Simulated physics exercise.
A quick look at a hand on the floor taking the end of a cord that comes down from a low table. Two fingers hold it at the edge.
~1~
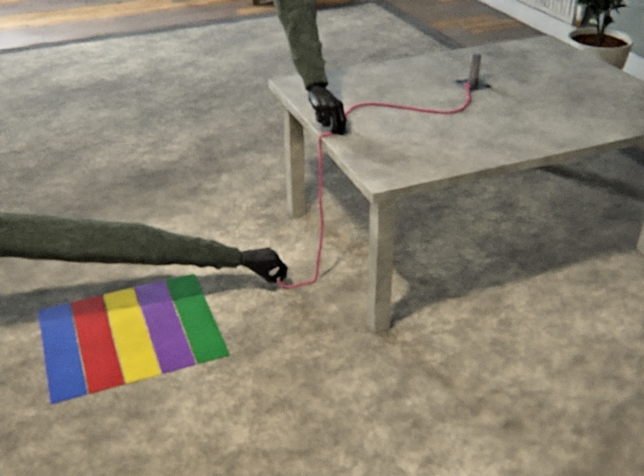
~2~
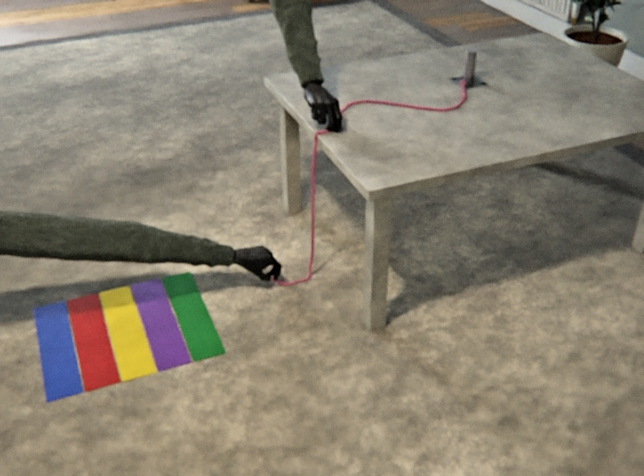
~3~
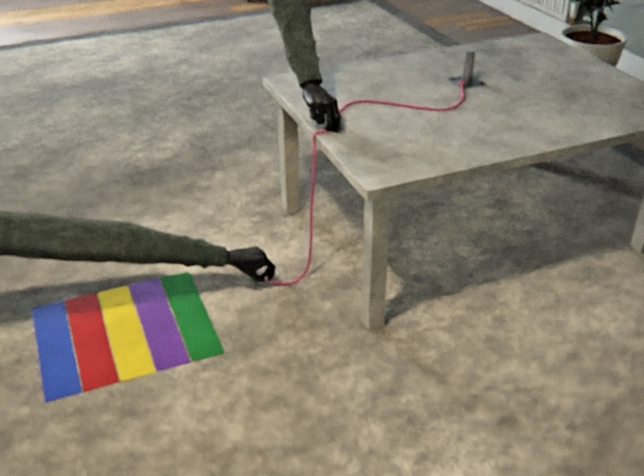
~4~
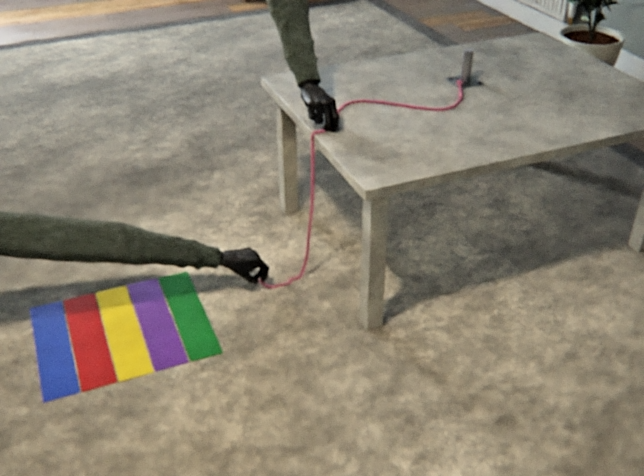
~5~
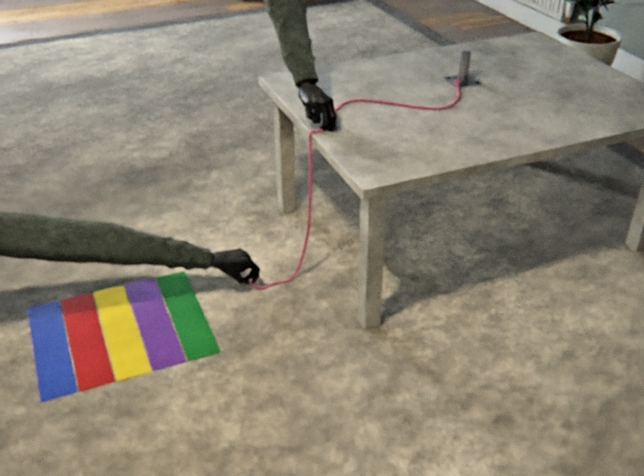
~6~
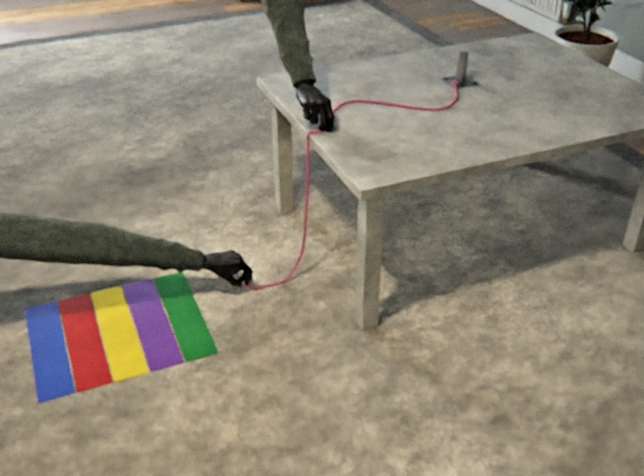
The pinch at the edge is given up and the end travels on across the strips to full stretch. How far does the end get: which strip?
The end stops over the red strip.
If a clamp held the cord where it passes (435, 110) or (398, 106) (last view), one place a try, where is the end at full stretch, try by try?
The places are (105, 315) and (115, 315).
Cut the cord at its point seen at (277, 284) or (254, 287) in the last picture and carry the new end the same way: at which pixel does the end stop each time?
In that order: (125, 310) and (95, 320).
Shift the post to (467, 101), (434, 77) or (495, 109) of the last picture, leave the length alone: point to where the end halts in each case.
The places are (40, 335), (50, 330) and (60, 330).
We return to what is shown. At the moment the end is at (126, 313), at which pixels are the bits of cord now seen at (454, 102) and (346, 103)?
Near (411, 92) and (317, 122).
Soon after, end near (126, 313); over yellow.
After that, end near (92, 321); over red.
At the stop, end near (72, 326); over red. It gets as far as the red strip.
